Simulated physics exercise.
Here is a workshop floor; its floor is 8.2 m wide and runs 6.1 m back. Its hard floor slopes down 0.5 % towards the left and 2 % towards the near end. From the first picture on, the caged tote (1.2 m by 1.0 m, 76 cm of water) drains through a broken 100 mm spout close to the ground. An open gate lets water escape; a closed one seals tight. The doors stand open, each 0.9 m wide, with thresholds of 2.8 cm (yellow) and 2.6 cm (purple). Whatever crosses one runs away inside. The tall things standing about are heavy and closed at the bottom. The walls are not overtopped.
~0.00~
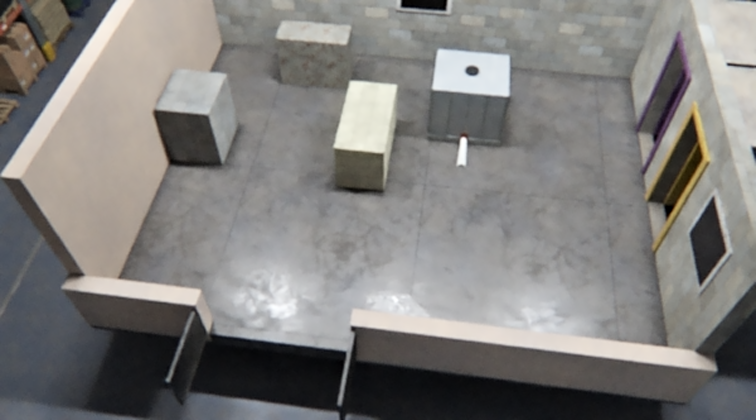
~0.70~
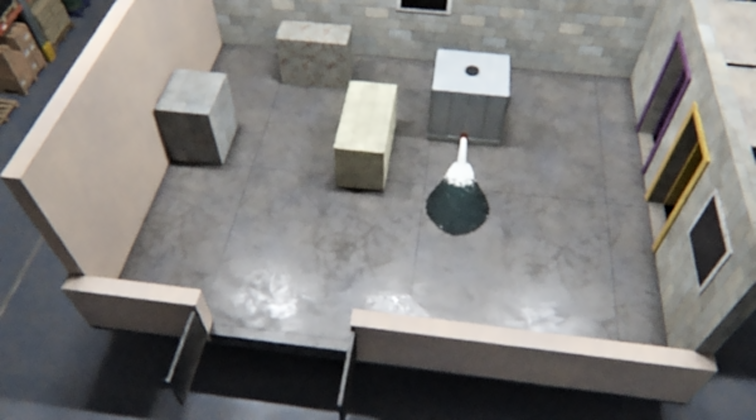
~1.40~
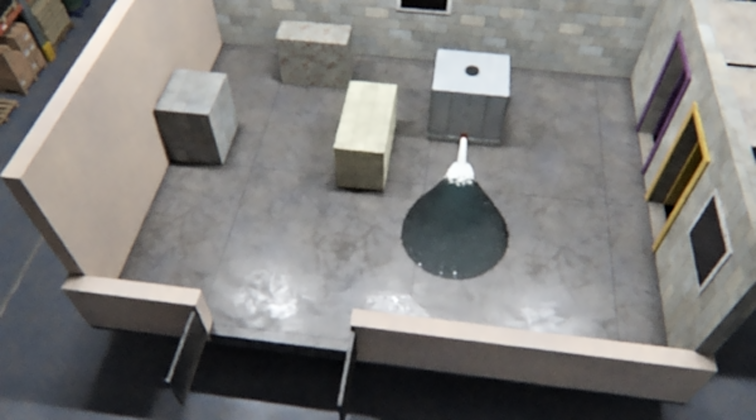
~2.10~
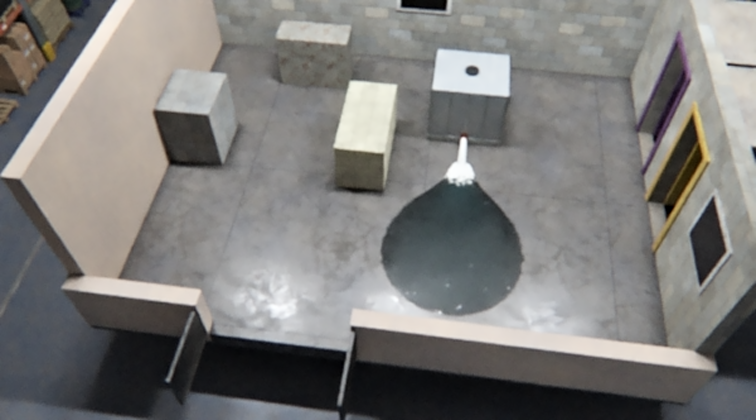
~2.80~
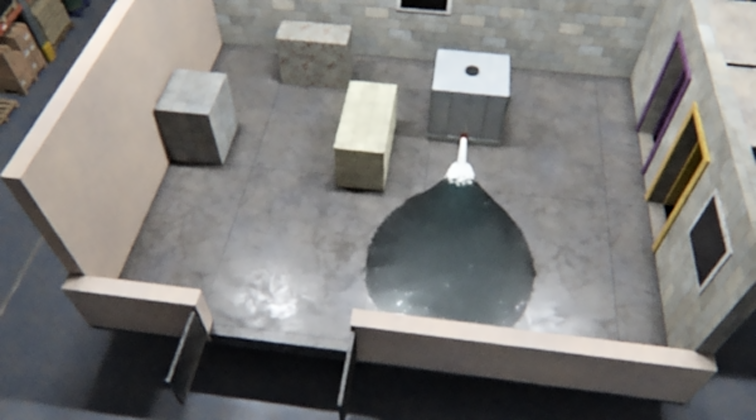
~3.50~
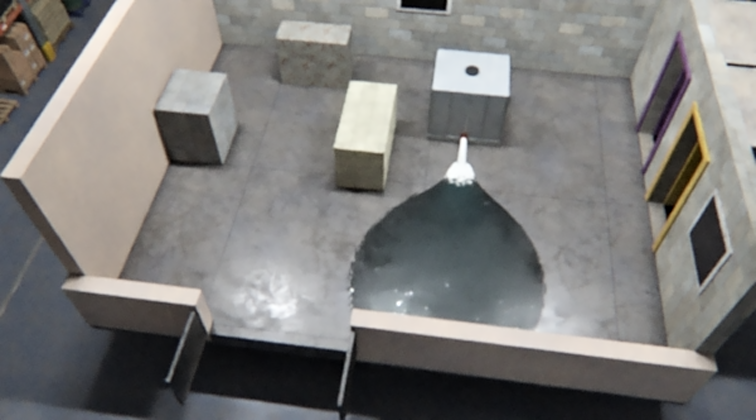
At the start, a thin jet emerges from a caged tote at the back of a walled workshop floor, the ground still dry. Dark water then fans out toward the near side, widening into a broad rounded sheet. By the end, it lies against the low front wall, right of the open doors.
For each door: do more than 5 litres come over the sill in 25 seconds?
Within that time: At the yellow door it keeps below the limit; at the purple door it stays under the limit.
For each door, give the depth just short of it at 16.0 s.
In cm: Yellow 0.0, purple 0.0.
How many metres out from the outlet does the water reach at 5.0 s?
About 4.4 m.
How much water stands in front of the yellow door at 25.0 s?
About 0.0 cm.
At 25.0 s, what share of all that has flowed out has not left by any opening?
About 64 per cent.
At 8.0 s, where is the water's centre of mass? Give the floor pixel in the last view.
Around (449, 296).
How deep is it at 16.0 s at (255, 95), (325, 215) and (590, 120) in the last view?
About 0.0, 0.0 and 0.0 cm.
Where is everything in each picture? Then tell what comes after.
In the first frame, the jet has just started at (463, 148); the ground is still dry.
The second frame shows from the spout at (463, 148) the water has spread over 0.9 m2; its tip is at (456, 233), and it is 1.3 cm deep on average.
The third frame shows from the spout at (463, 148) the water has spread over 2.4 m2; its tip is at (468, 277), and it is 1.1 cm deep on average.
The fourth frame shows from the spout at (463, 148) the water has spread over 4.0 m2; its tip is at (445, 313), and it is 1.1 cm deep on average.
The fifth frame shows the jet leaves at (463, 148); the sheet reaches a hidden place, 3.9 m away, and wets 5.6 m2.
The sixth frame shows from the spout at (463, 148) the water has spread over 6.6 m2; its tip is at a hidden place, and it is 1.0 cm deep on average.
After 5.0 s water covers 15 % of the floor and is deepest (5 cm) near (461, 173); yellow door not reached, purple door not reached.
After 8.0 s water covers 20 % of the floor and is deepest (5 cm) near (461, 173); yellow door not reached, purple door not reached.
After 12.0 s water covers 25 % of the floor and is deepest (4 cm) near (461, 173); yellow door not reached, purple door not reached.
After 16.0 s water covers 30 % of the floor and is deepest (6 cm) near (462, 165); yellow door not reached, purple door not reached.
After 25.0 s water covers 35 % of the floor and is deepest (5 cm) near (462, 165); yellow door not reached, purple door not reached.
